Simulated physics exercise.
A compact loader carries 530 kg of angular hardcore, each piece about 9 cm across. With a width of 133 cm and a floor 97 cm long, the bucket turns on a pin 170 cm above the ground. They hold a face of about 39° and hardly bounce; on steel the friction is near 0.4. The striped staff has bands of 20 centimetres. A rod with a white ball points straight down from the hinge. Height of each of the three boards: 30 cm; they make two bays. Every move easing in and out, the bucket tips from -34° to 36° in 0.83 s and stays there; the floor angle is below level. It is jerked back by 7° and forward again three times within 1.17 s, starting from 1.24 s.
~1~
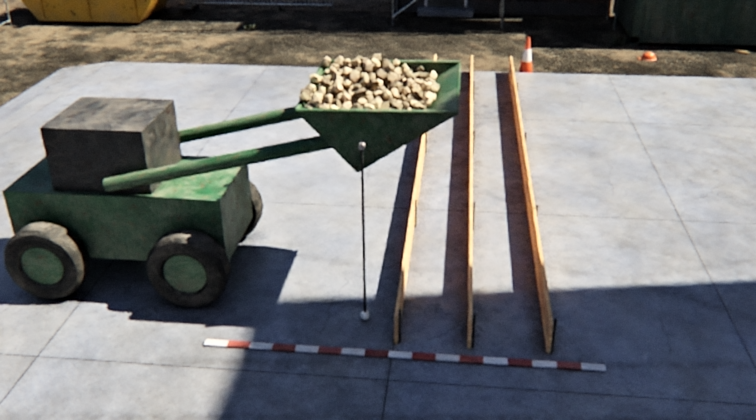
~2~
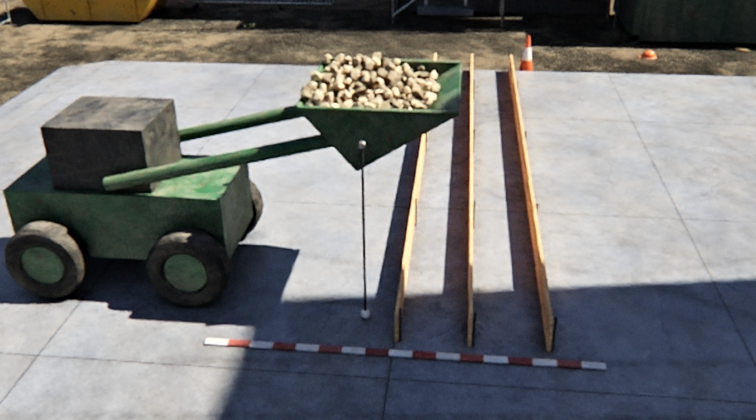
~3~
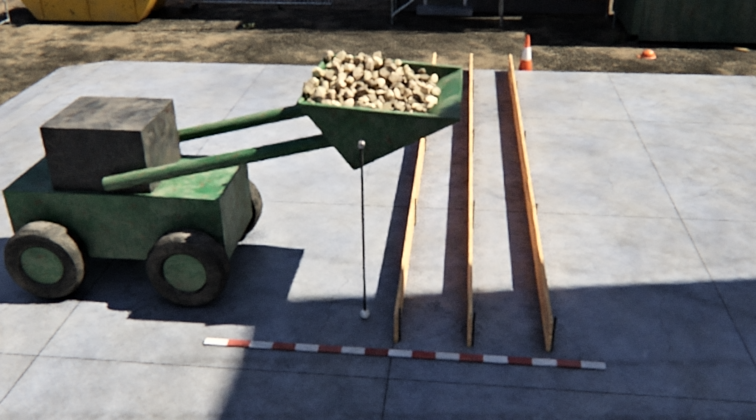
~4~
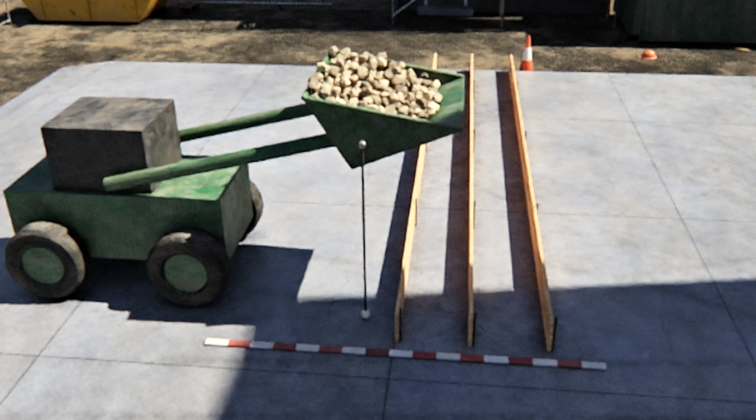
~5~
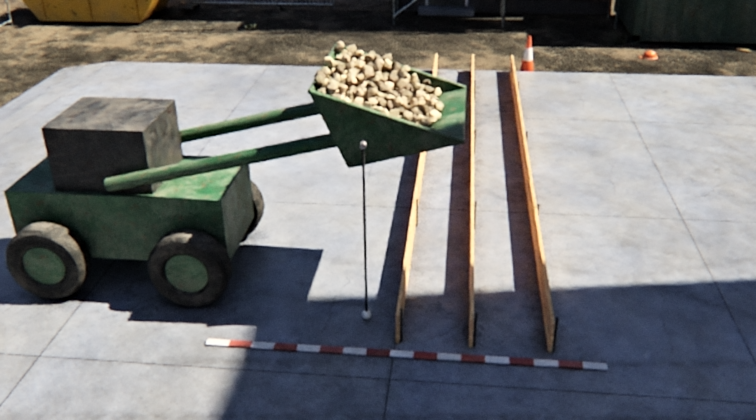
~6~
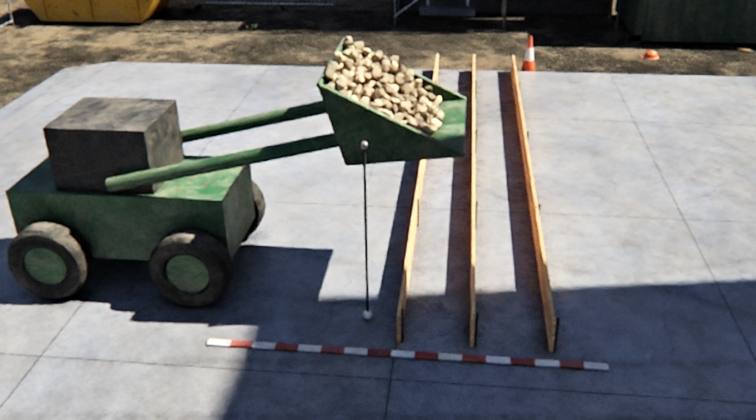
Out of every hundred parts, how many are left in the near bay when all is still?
Near 15 in every hundred.
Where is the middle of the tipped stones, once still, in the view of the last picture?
(501, 272).
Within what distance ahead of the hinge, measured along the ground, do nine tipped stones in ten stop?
Around 150 centimetres.
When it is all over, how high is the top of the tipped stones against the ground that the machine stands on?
Result: Near 40 cm above the ground.
A little later the floor is at 25°; 100 % in the bucket; the foremost stones are at (430, 140).
Then the floor is at 36°; 92 % in the bucket, 8 % in the near bay; the foremost stones are at (457, 197).
Later still the floor is at 36°; 0 % in the bucket, 17 % in the near bay, 83 % in the far bay, 1 % past the last board; the foremost stones are at (580, 277).
In the end the floor is at 36°; 0 % in the bucket, 17 % in the near bay, 83 % in the far bay, 1 % past the last board; the foremost stones are at (580, 277).
